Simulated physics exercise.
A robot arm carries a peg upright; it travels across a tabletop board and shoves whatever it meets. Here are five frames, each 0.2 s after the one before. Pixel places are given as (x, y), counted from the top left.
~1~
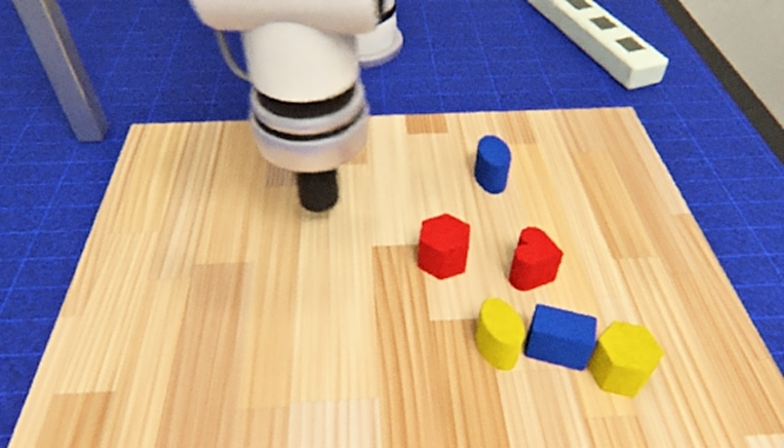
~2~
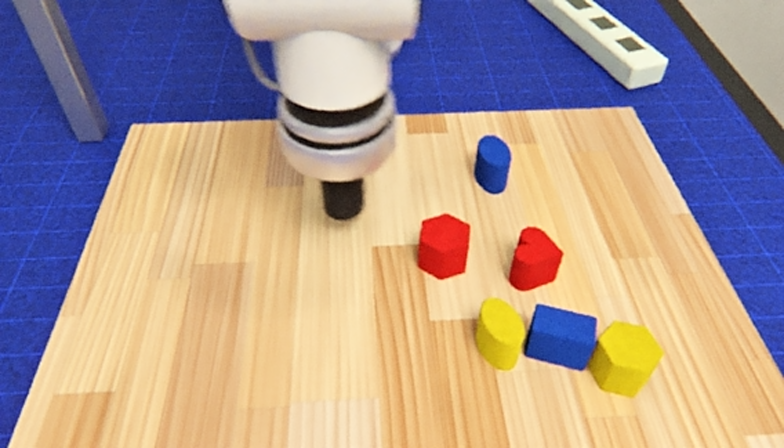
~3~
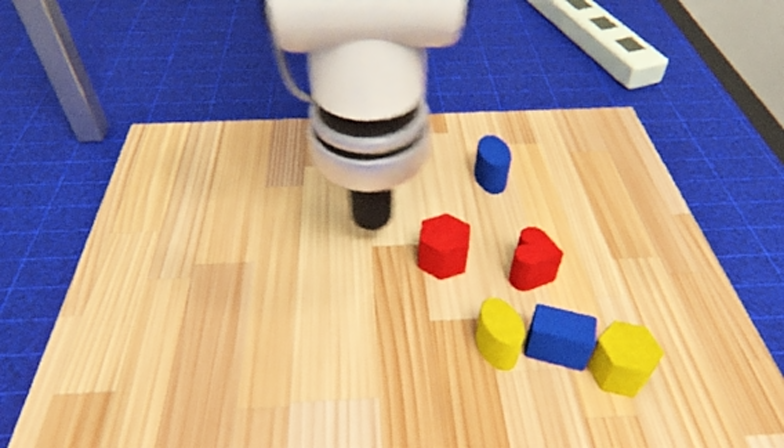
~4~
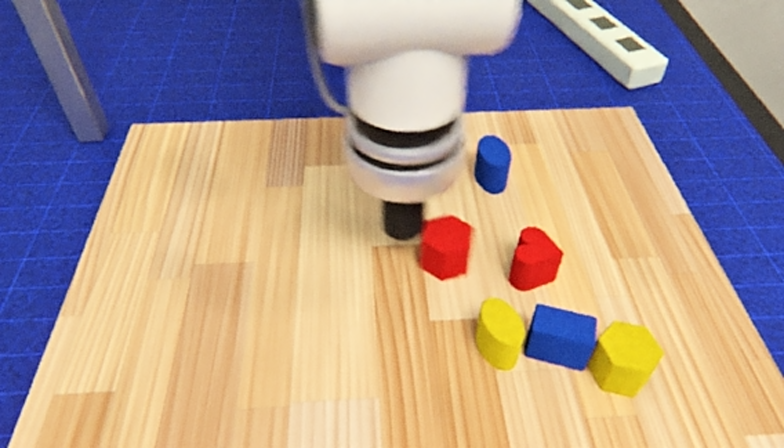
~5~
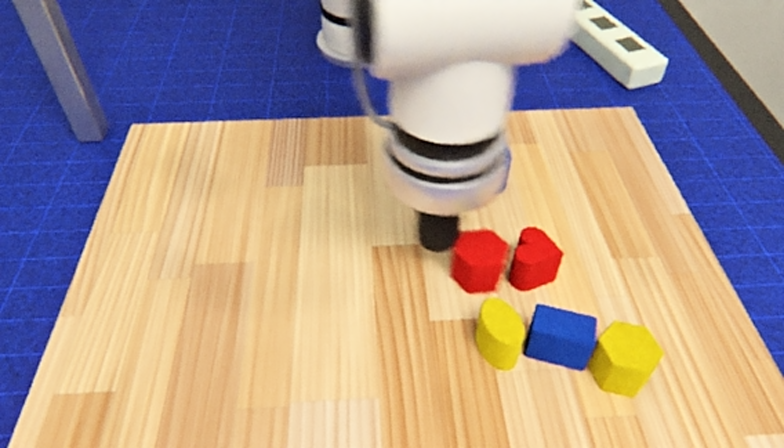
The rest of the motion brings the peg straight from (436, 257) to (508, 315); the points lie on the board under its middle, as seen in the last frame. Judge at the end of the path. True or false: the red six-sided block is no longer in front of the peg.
Verdict: False.
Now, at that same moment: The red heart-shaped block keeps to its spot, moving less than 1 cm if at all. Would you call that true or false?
My answer: False.
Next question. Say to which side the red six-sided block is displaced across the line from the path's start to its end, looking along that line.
The red six-sided block is shifted sideways to the left, facing along the path from start to end.
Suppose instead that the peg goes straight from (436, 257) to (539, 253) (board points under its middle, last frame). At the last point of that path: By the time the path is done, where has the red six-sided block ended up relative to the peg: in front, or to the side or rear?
The peg no longer has it in front.
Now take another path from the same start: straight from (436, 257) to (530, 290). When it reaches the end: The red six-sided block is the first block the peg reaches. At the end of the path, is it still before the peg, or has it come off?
The peg still drives it.
On the path given first. Halfway along, peg at (474, 266); red six-sided block at (524, 273); red heart-shaped block at (557, 252), turned 60° anticlockwise.
At the end, peg at (512, 297); red six-sided block at (567, 291), turned 25° anticlockwise; yellow elliptical block at (507, 329), turned 15° clockwise; red heart-shaped block at (562, 252), turned 80° anticlockwise; blue oblong block at (567, 331).
